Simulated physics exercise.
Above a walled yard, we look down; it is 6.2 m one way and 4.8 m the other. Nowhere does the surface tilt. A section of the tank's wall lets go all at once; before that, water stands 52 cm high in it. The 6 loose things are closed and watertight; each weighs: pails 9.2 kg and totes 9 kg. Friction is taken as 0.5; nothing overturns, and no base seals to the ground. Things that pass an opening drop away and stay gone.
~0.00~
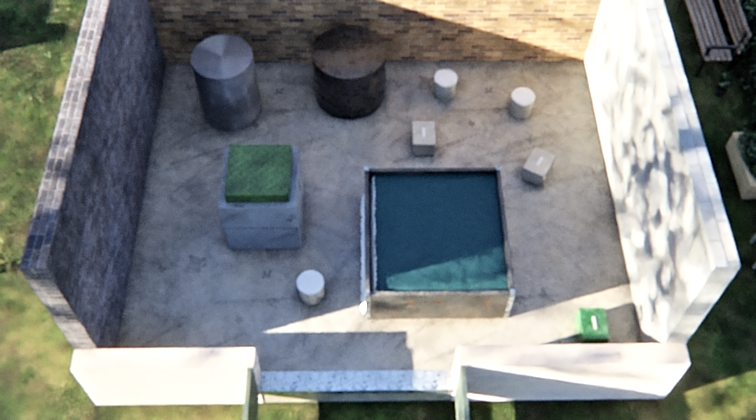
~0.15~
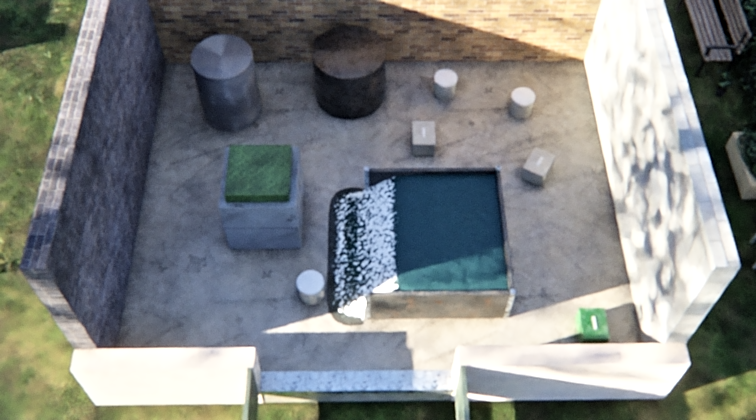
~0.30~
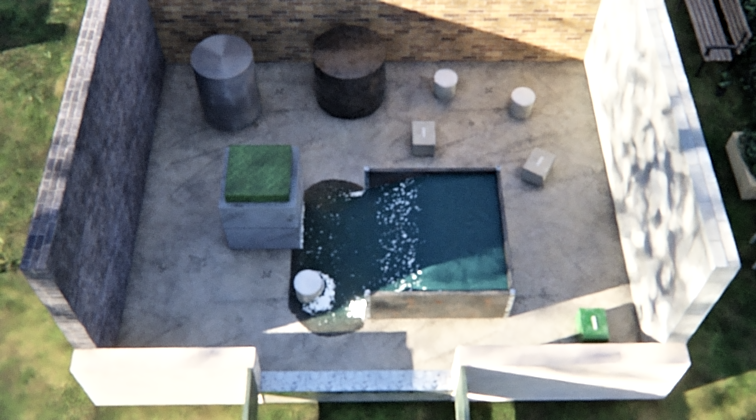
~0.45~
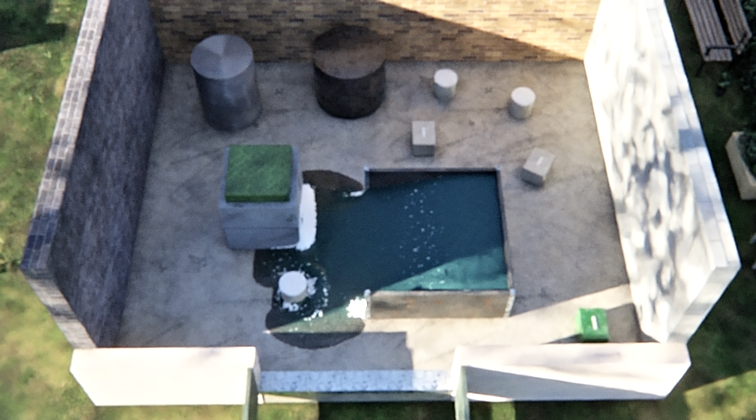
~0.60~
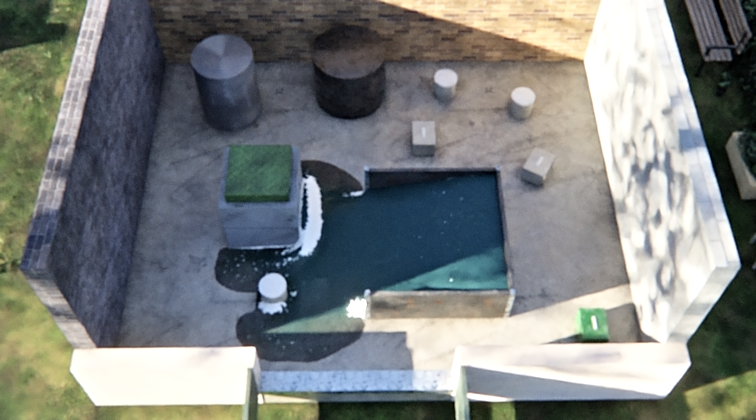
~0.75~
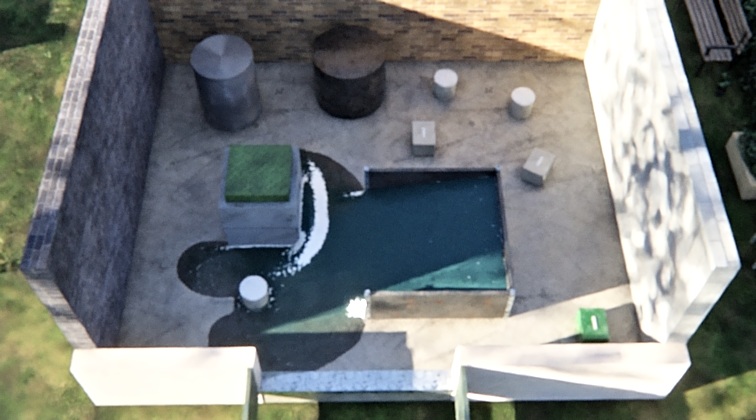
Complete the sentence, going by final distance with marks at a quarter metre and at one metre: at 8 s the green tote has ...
At 8 s the green tote has stayed within a quarter metre of its start.
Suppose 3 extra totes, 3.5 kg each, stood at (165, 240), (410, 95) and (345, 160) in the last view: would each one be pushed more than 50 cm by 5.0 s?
In order: Above it, above it, above it.
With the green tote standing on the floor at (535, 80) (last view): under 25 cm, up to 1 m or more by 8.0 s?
From that spot, it remains nearly still.
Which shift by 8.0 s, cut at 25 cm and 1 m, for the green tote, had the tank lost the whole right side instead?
I'd say the green tote gets swept off.
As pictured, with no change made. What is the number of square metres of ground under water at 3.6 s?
That flooded area is roughly 18 m2.
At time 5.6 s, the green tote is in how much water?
Around 0 cm.
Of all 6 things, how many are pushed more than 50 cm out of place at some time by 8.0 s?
Tally: 1.
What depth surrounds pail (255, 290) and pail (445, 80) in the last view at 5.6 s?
About 11 and 2 cm.
After 1.6 s the green tote is near (594, 323), 0.0 m from its start, aground; 0 of 6 are out; 0 afloat.
After 3.6 s the green tote is near (594, 323), 0.0 m from its start, aground; 0 of 6 are out; 0 afloat.
After 5.6 s the green tote is near (594, 323), 0.0 m from its start, aground; 0 of 6 are out; 0 afloat.
After 8.0 s the green tote is near (594, 323), 0.0 m from its start, aground; 0 of 6 are out; 0 afloat.
